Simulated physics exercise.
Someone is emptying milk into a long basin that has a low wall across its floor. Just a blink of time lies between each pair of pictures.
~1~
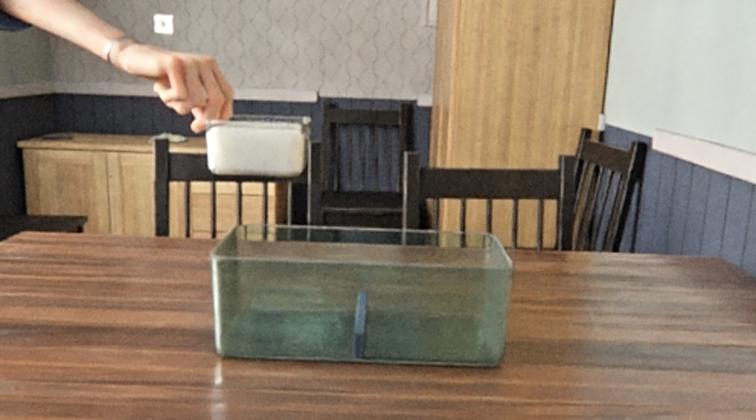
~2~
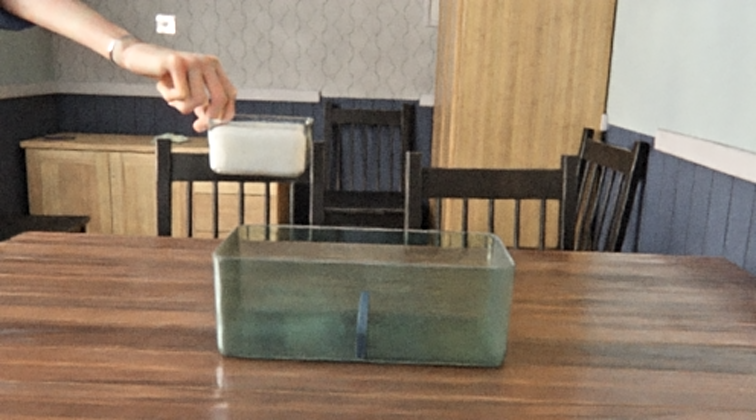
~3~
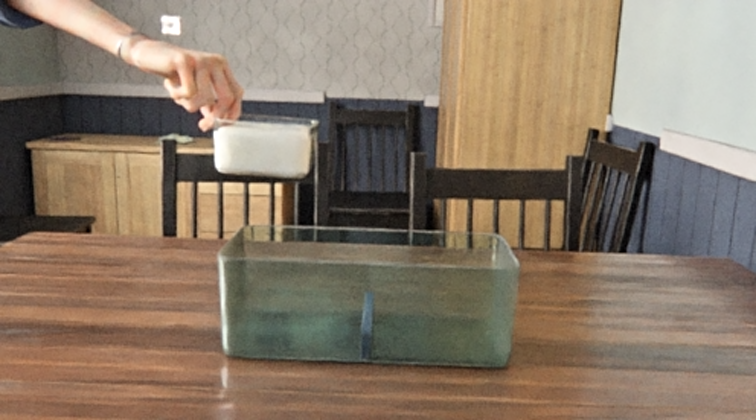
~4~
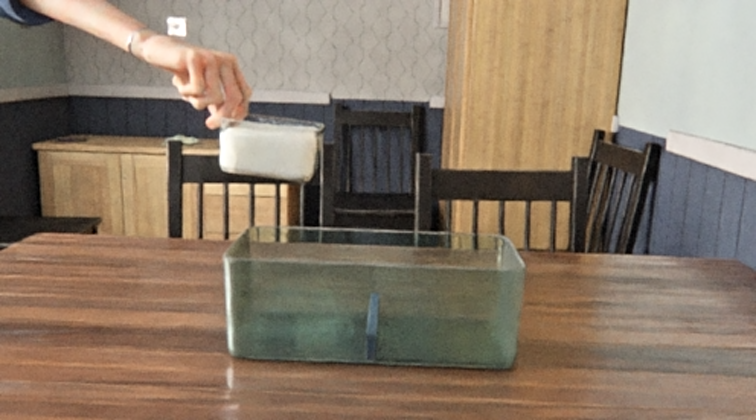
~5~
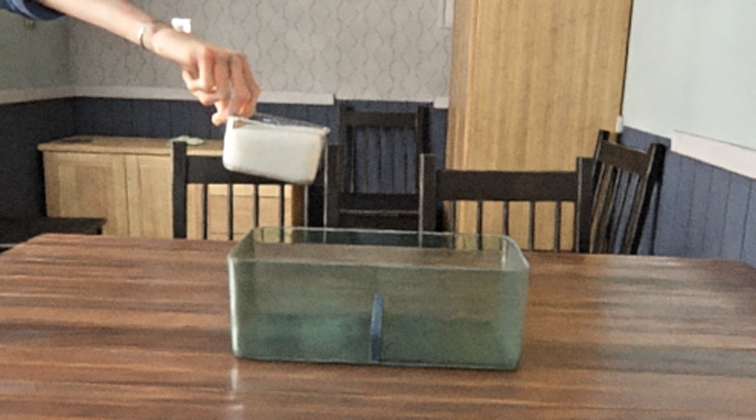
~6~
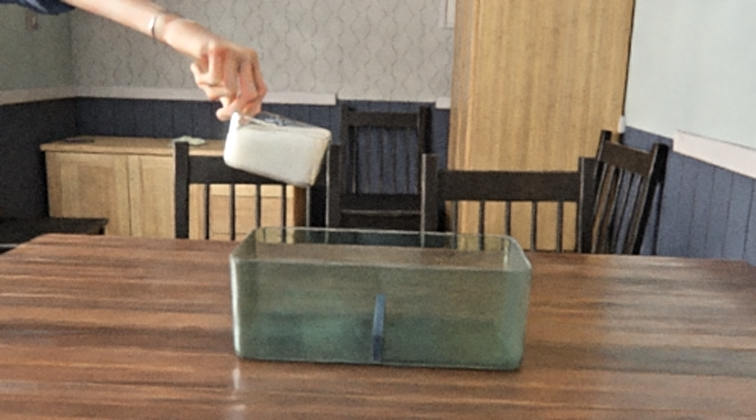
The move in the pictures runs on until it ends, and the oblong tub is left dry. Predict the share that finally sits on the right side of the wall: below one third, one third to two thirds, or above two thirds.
Honestly, the portion right of the wall is middling, a third to two thirds.
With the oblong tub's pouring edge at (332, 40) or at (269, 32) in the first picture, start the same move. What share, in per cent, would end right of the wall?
In turn 75 and 15 in a hundred.
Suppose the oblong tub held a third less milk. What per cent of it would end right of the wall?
About 20 in a hundred.
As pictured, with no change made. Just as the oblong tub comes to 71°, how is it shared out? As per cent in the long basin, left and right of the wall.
Left side 10 in a hundred, right side 25 in a hundred.
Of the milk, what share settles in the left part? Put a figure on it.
Near 45 in a hundred.
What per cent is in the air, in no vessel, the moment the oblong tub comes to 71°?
Something close to 30 percent of it.
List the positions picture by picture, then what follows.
It leans 0°; its right rim is at (307, 123); the milk meets the walls at (217, 126) and (306, 129); the long basin's rim runs from (224, 241) to (504, 251); the wall's top is at (361, 311), in the first picture.
It leans 1°; its right rim is at (309, 123); the milk meets the walls at (219, 126) and (308, 129), in the second picture.
It leans 2°; its right rim is at (315, 126); the milk meets the walls at (224, 126) and (313, 130), in the third picture.
It leans 6°; its right rim is at (321, 129); the milk meets the walls at (231, 128) and (319, 132), in the fourth picture.
It leans 10°; its right rim is at (327, 134); the milk meets the walls at (236, 129) and (325, 133), in the fifth picture.
It leans 15°; its right rim is at (330, 138); the milk meets the walls at (239, 130) and (330, 134), in the sixth picture.
A moment on, the tilt is 71° and 34 per cent is still to pour, 12 is left of the wall and 23 right of it.
Next, the tilt is 106° and 4 per cent is still to pour, 38 is left of the wall and 53 right of it.
Then the tilt is 116° and 0 per cent is still to pour, 45 is left of the wall and 55 right of it.
Later the tilt is 116° and 0 per cent is still to pour, 45 is left of the wall and 55 right of it.
At rest 45 per cent lies left of the wall, 55 right of it and 0 outside.
